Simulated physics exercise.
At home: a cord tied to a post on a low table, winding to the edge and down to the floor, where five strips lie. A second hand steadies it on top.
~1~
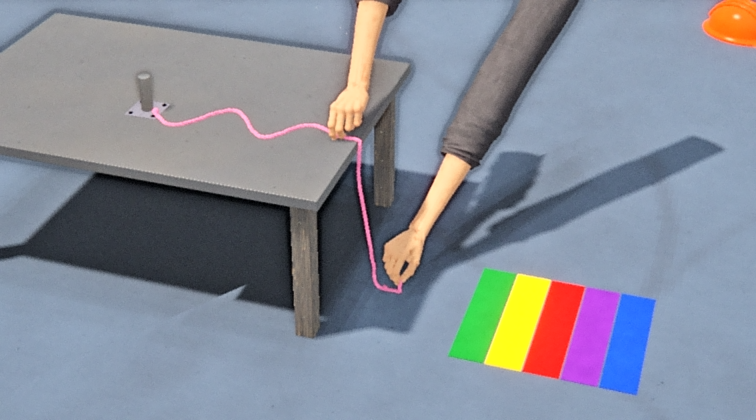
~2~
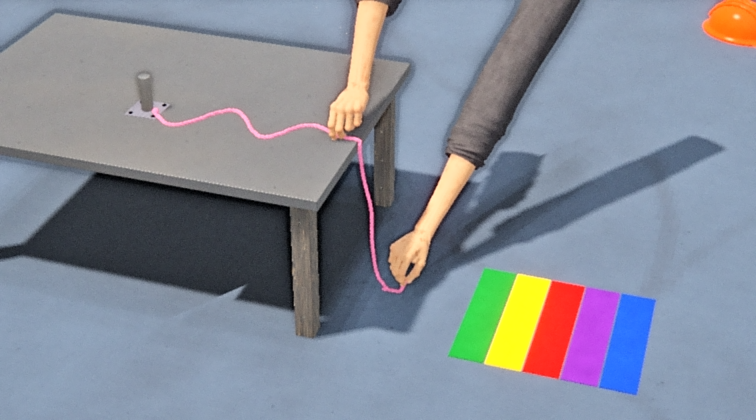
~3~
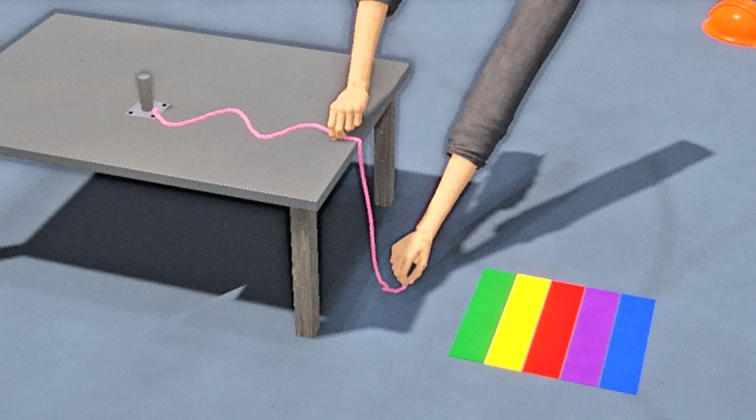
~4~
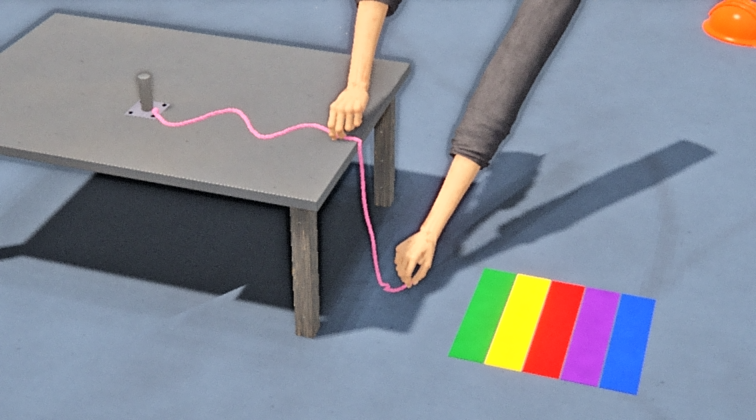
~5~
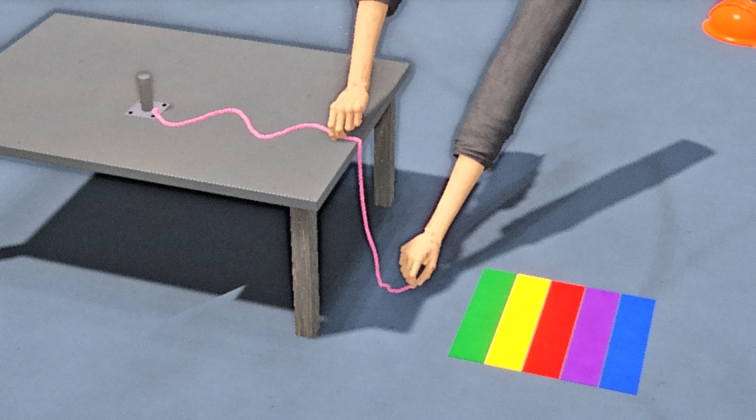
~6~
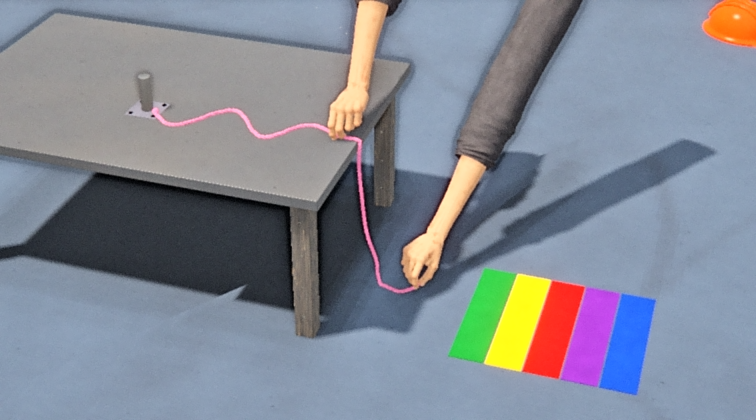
A hand slowly draws the pink cord's low end slightly right beside a gray table.
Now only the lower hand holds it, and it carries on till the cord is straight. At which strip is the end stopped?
It halts on the purple strip.
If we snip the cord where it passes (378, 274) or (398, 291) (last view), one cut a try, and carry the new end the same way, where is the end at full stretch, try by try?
About (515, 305) and (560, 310).
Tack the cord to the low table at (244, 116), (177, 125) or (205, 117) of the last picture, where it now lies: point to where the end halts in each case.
About (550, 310), (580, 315) and (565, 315).
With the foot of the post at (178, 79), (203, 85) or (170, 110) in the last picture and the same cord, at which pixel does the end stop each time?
About (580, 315), (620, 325) and (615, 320).
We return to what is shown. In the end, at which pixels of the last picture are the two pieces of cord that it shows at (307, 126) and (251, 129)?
They go to (364, 147) and to (297, 131).
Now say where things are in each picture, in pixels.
The first frame shows end (400, 281); green (472, 342); yellow (509, 350); red (546, 357); purple (584, 365); blue (622, 373).
The second frame shows end (405, 282); cord through (171, 125) (242, 114) (283, 133) (344, 138) (369, 201) (374, 263).
The third frame shows end (407, 282).
The fourth frame shows end (411, 283); cord through (171, 125) (242, 114) (283, 133) (344, 138) (364, 200) (376, 263).
The fifth frame shows end (416, 284).
The sixth frame shows end (419, 284); cord through (171, 125) (242, 114) (283, 133) (344, 138) (362, 200) (377, 263).
A little later, end near (519, 304); over yellow.
Next, end near (564, 312); over red.
When it is tight, end near (591, 317); over purple. Over purple.
